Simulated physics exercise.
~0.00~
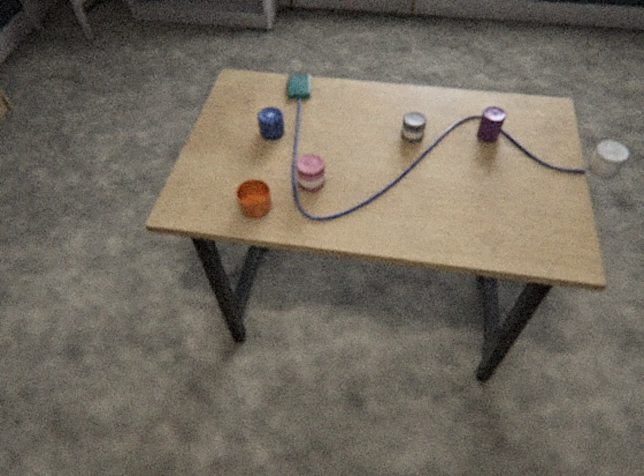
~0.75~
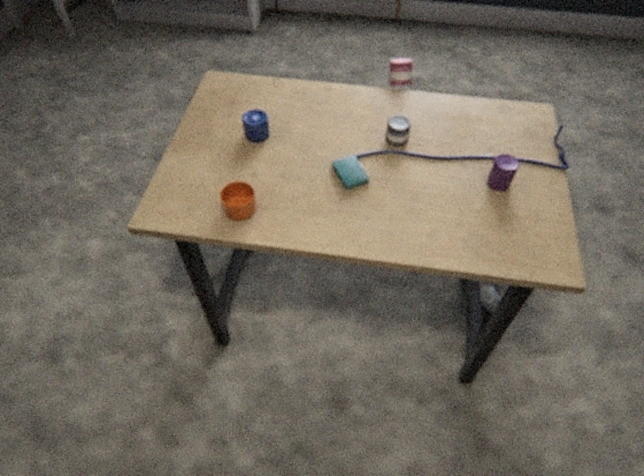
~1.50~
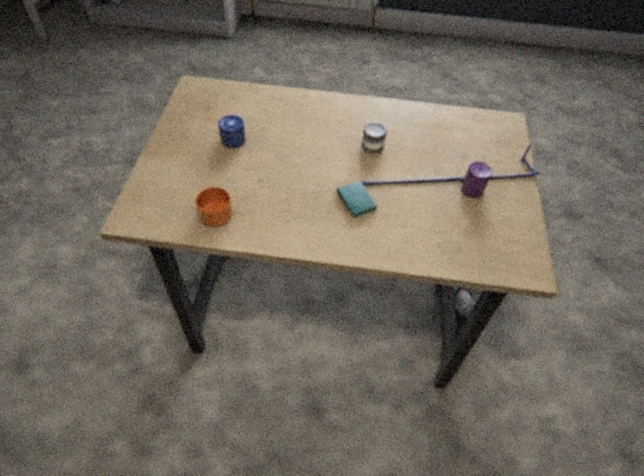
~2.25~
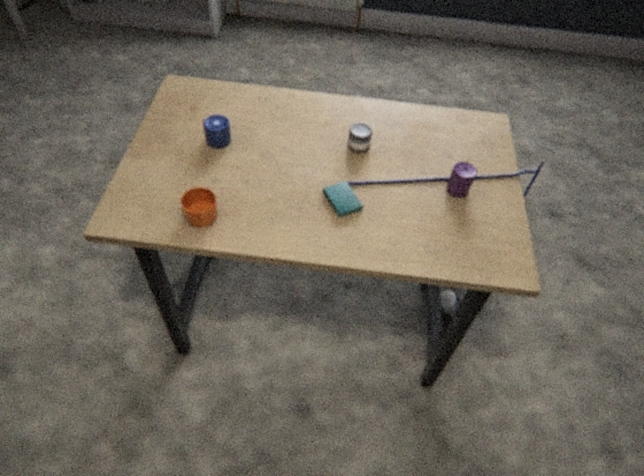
A cable drags a teal object across the table as a pink canister goes over the edge.
